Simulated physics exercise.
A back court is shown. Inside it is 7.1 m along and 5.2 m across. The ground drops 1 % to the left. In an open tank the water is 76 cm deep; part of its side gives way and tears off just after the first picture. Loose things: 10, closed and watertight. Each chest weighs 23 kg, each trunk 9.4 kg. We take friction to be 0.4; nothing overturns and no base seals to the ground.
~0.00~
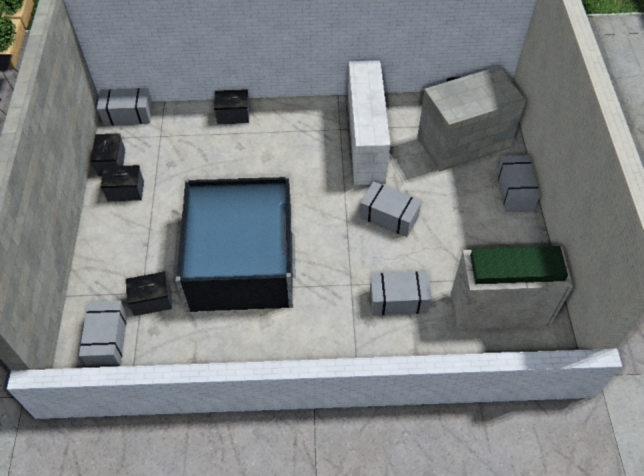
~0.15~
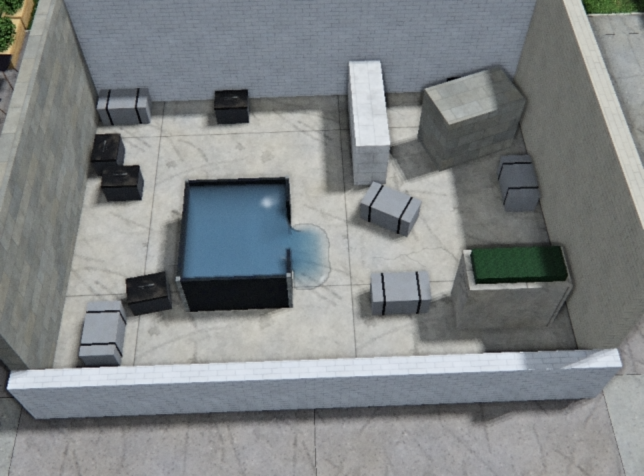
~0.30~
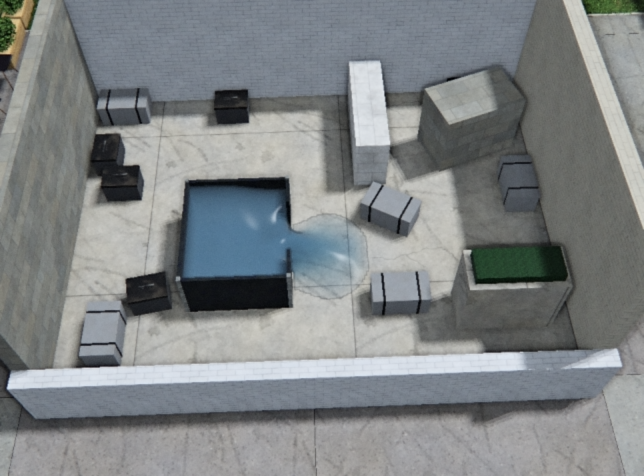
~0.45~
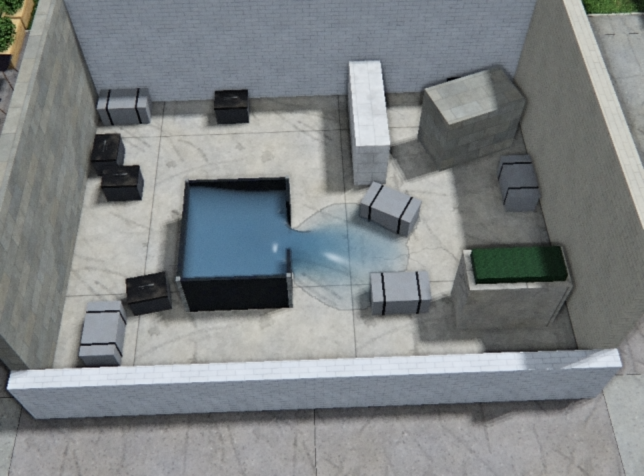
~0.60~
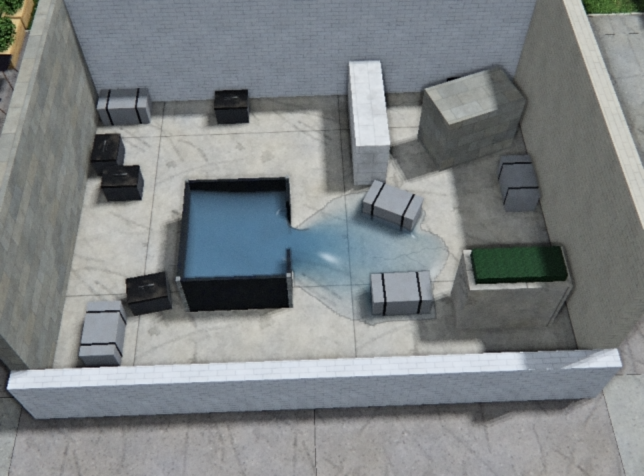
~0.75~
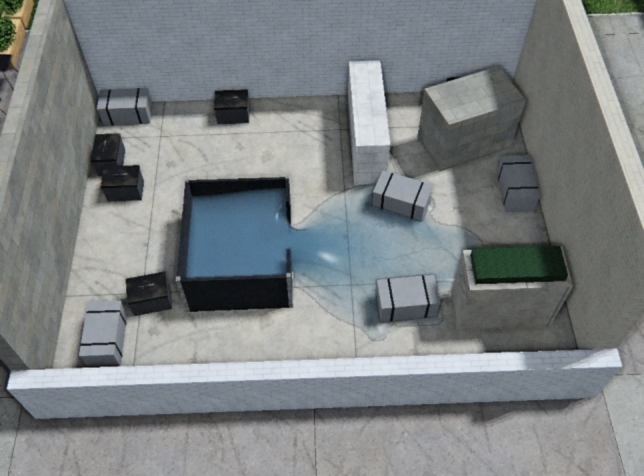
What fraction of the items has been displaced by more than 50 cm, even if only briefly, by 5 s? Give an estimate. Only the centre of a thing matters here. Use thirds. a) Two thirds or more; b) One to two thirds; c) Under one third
c, under one third.
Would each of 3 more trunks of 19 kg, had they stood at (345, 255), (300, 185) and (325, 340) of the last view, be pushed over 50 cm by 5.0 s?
Result, one by one: Exceeded, not exceeded and not exceeded.
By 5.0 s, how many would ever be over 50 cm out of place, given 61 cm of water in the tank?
Count under that change: 2.
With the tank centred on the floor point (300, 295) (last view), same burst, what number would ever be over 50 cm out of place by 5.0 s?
Then 2 of them would.
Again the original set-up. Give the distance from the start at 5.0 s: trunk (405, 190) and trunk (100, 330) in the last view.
Object 1: 120 cm. Object 2: 0 cm.
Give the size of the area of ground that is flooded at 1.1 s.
I'd estimate close to 11.0 m2.
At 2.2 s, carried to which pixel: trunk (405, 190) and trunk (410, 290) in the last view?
Near (498, 179) and (433, 343).
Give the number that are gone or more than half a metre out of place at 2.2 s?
By my tally, 2.
After 1.1 s 2 of 10 are over 50 cm from their spots; 1 afloat.
After 2.2 s 2 of 10 are over 50 cm from their spots; 3 afloat.
After 3.5 s 2 of 10 are over 50 cm from their spots; 3 afloat.
After 5.0 s 3 of 10 are over 50 cm from their spots, and 3 have been at some point; 3 afloat.
